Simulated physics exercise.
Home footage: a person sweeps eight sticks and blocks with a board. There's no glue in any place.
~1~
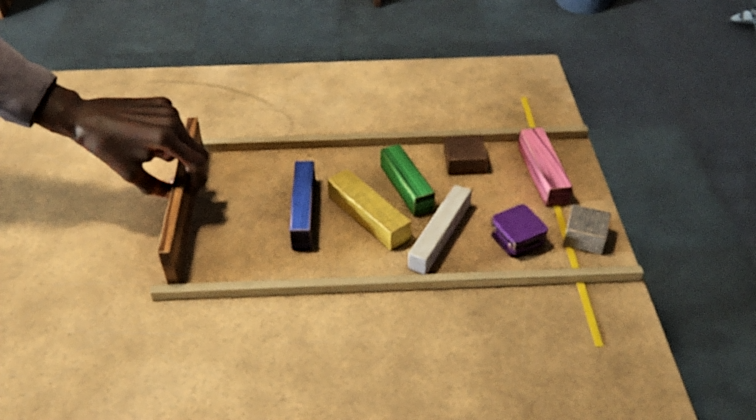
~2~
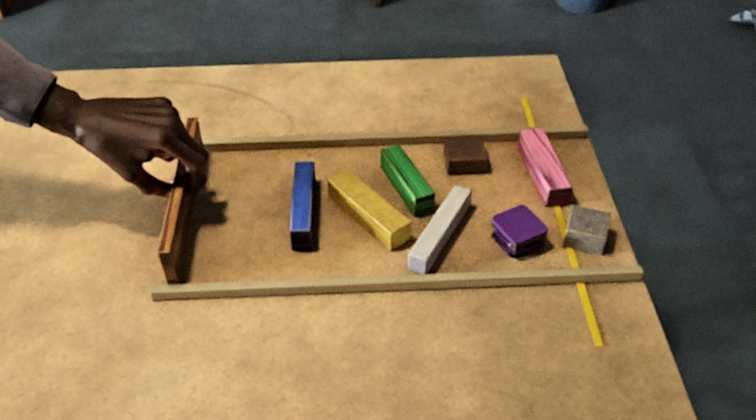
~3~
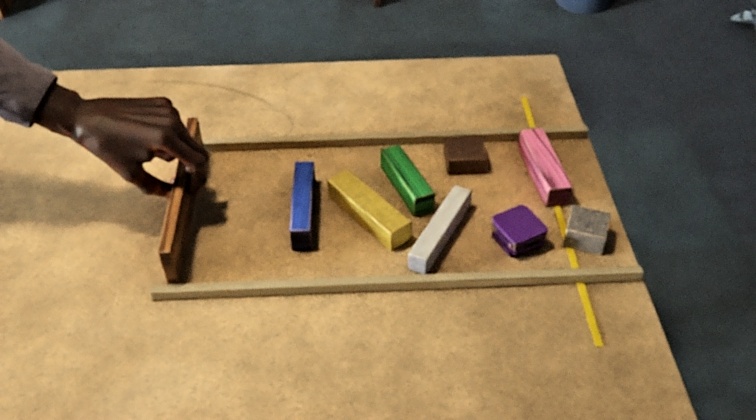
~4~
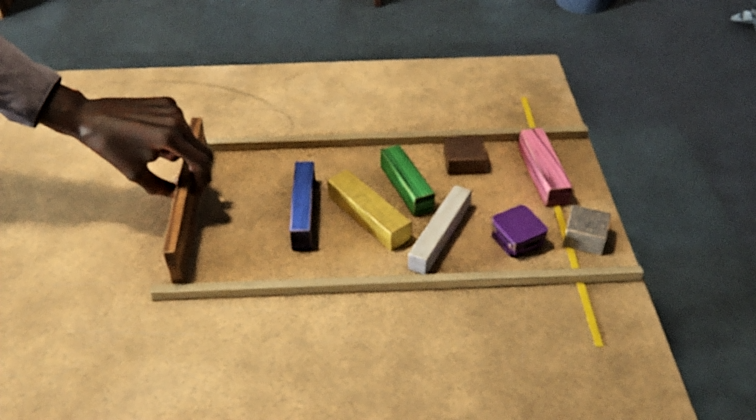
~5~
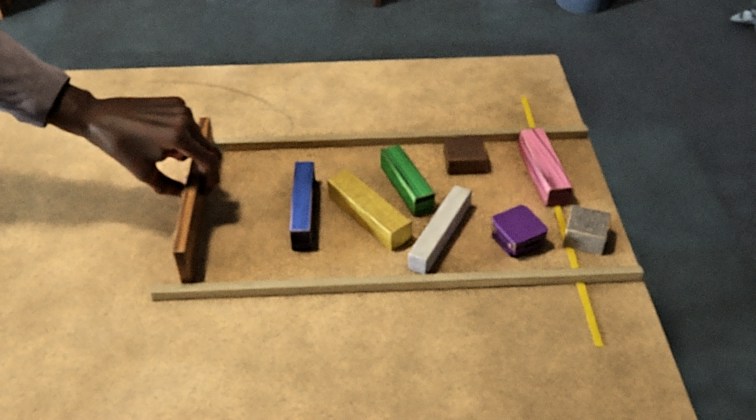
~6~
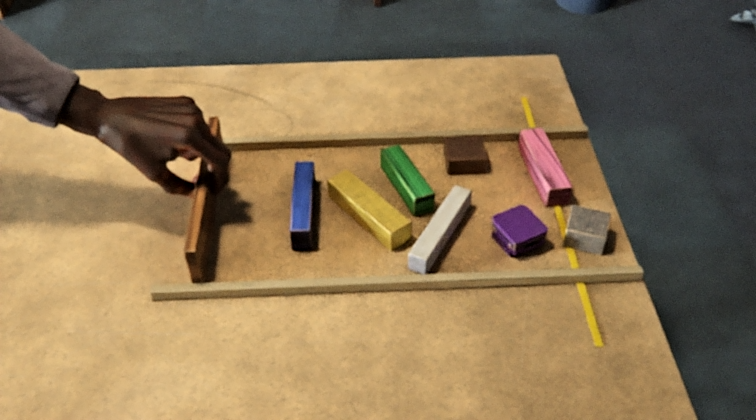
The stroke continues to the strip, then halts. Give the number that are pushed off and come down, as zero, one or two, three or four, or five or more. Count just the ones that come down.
The ones that fall? Five or more of them, I think.
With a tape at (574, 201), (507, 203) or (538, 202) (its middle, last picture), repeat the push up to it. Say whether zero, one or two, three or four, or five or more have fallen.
Counts as listed: More than four / either one or two / three or four.
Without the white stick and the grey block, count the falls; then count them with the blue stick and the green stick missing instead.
Try one: 2; try two: 2.
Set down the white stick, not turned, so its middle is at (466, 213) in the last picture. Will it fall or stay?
From that start it falls away.
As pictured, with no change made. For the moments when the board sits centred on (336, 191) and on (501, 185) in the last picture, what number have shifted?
Respectively 2 and 8.
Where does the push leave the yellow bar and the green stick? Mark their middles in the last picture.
In the last picture the yellow bar sits at (591, 199) while the green stick sits at (604, 164).
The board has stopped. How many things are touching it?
That number would be 1.
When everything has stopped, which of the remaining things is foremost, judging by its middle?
It is the green stick.
A little later, none off yet; grey block at rest near (587, 230); pink stick at rest near (544, 166); purple case at rest near (519, 232).
When it is over, the number that fall off is five or more; down, white stick, brown block, purple case, pink stick and grey block.
